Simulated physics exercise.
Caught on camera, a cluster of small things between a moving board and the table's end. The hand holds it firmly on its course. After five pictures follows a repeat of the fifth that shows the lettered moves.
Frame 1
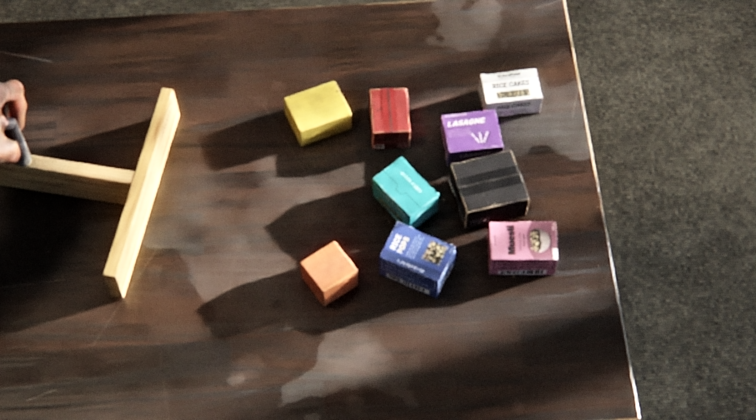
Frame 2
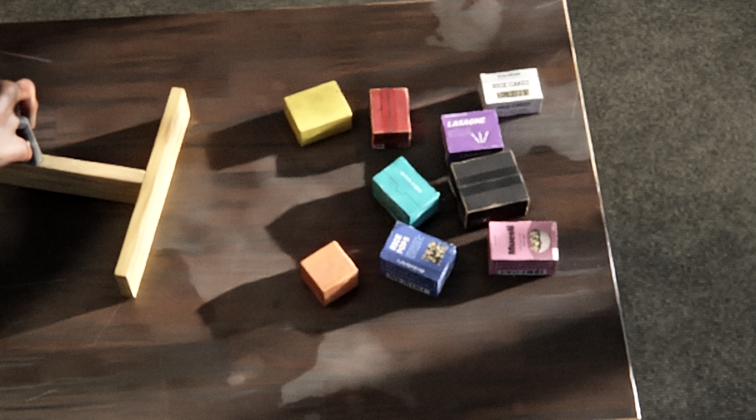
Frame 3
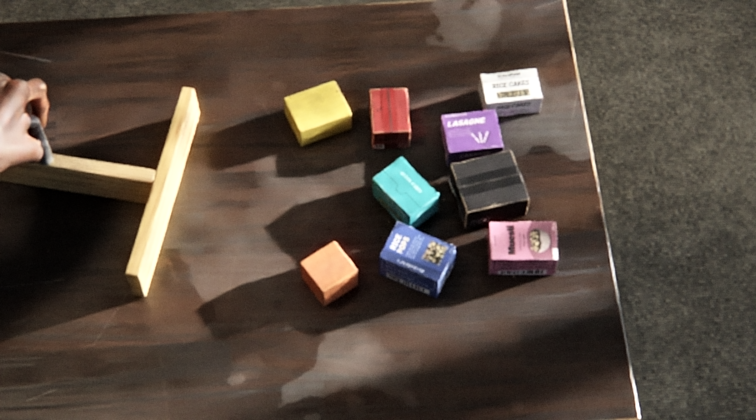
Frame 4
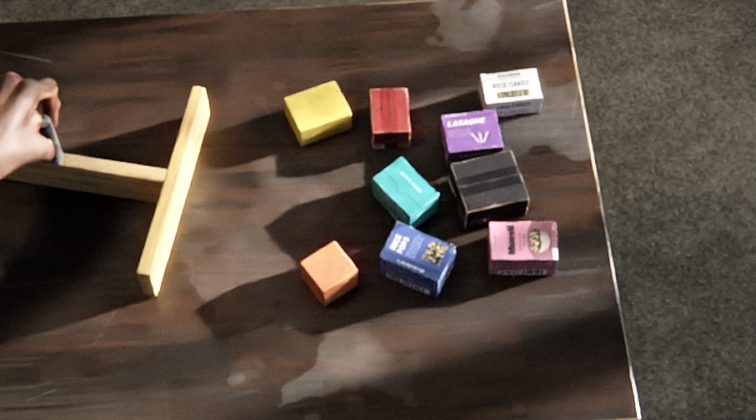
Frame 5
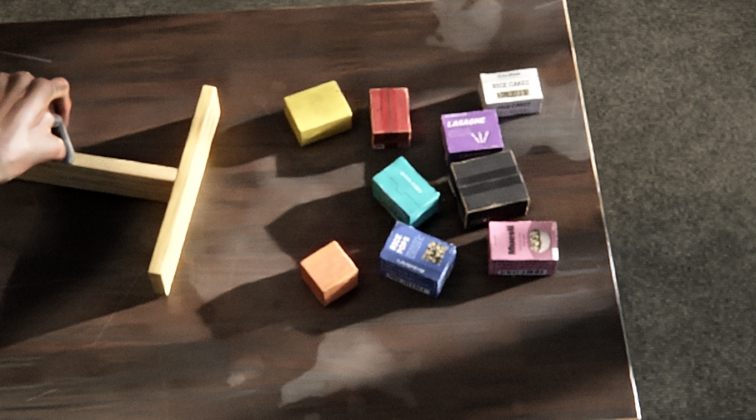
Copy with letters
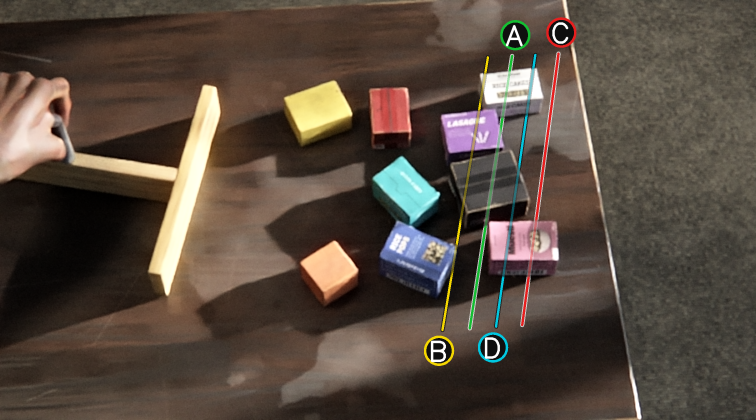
A hand slid a T-shaped wooden board slowly to the right across a dark tabletop, toward a scattered group of small colourful blocks and packets, which all stayed still with the board not touching them.
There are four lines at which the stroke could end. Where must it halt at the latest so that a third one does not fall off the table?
It can go as far as D.
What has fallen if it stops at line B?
The purple packet goes over.
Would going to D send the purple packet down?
Yes.
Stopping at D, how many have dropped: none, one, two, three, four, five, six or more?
By then, two.
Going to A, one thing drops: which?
The purple packet.
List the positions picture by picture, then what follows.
The first picture shows blue packet (417, 260); purple packet (472, 138); turquoise packet (405, 195).
The second picture shows board (150, 178); pink packet (523, 248).
The third picture shows board (161, 177); yellow block (318, 114).
The fourth picture shows board (172, 176); white packet (510, 94).
The fifth picture shows board (183, 176); blue packet (417, 260); purple packet (472, 138); turquoise packet (405, 195).
On the marked copy, A at (492, 184); B at (467, 186); C at (542, 181); D at (517, 183).
With D. Early on, board (305, 169); yellow block (359, 123); red box (406, 123).
Further on, board (423, 162); purple packet (561, 140); white packet (544, 80).
At the end, board (515, 156); purple packet over the edge; red box over the edge; two fallen.
As for the rest, A is within the limit but short; B is within the limit but short; C drops four.
